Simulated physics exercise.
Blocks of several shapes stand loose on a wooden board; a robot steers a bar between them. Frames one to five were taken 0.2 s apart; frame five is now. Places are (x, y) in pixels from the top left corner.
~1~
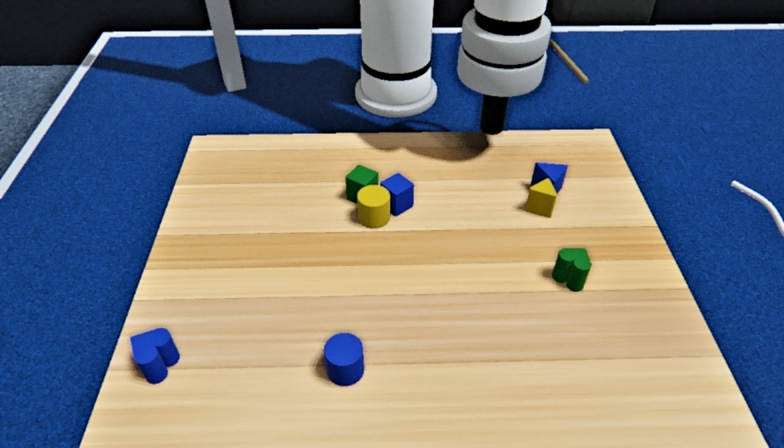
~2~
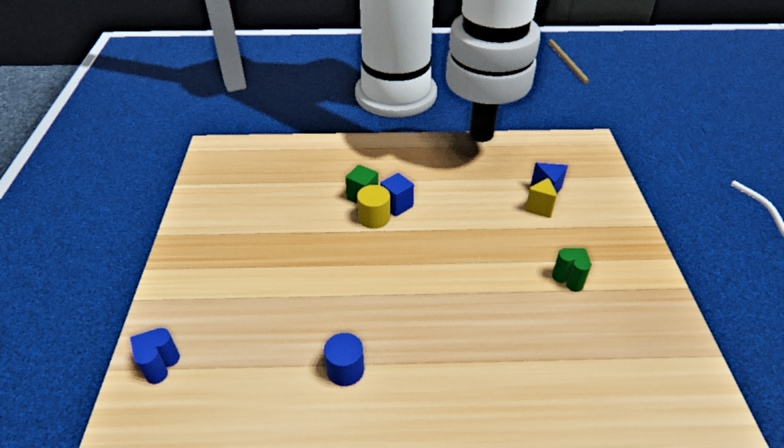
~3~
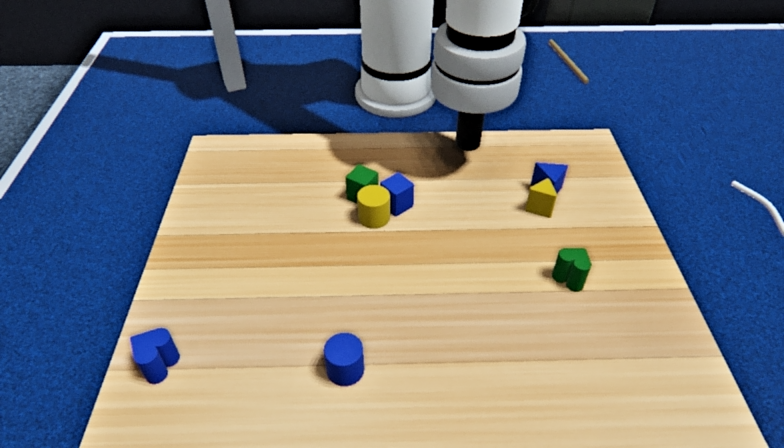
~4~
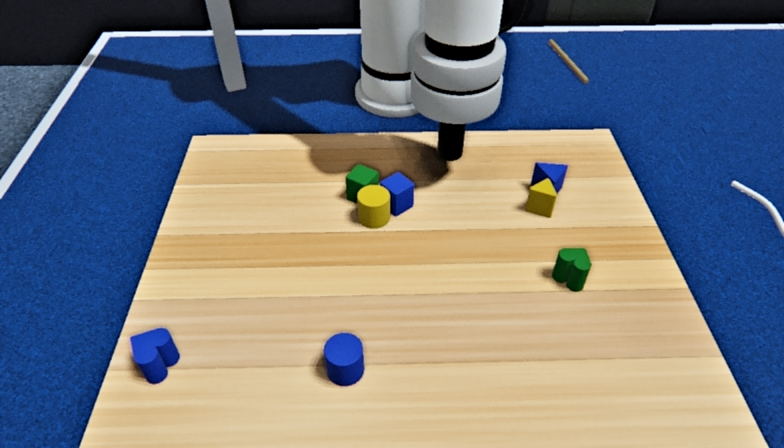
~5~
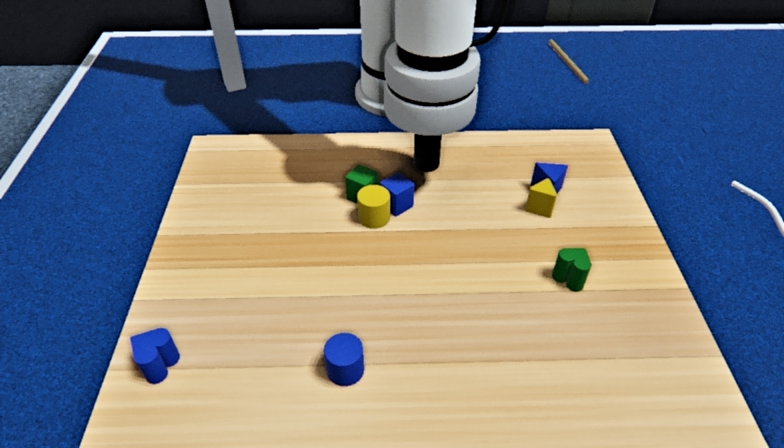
On a wooden board over a blue surface, several green, yellow and blue blocks sit scattered while a robot arm holds a dark bar near the far edge. The arm moves the bar left and slightly nearer, bringing it beside the blue square block clustered with a green block and yellow disc; the blocks stay still.
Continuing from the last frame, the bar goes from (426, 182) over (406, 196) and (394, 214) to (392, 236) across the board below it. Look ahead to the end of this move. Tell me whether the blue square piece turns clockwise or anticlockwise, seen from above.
The answer is clockwise.
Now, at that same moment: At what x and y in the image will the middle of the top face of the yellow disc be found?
It sits at (333, 223).
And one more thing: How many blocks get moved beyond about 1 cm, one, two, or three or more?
My count: 2.
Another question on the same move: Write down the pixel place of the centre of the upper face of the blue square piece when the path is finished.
Just about (365, 222).
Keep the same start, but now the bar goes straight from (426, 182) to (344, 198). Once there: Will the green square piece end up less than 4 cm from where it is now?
No.
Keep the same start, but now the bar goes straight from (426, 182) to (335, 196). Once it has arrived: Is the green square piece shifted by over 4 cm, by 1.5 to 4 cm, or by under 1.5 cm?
Distance: More than 4 cm.
The first path, step by step. One third of the way, bar at (407, 179); yellow disc at (367, 200); blue square piece at (391, 188).
Two thirds of the way, bar at (394, 198); yellow disc at (346, 216); blue square piece at (374, 206).
At the end, bar at (392, 219); green square piece in place; yellow disc at (333, 223); blue square piece at (365, 222), turned 30° clockwise.
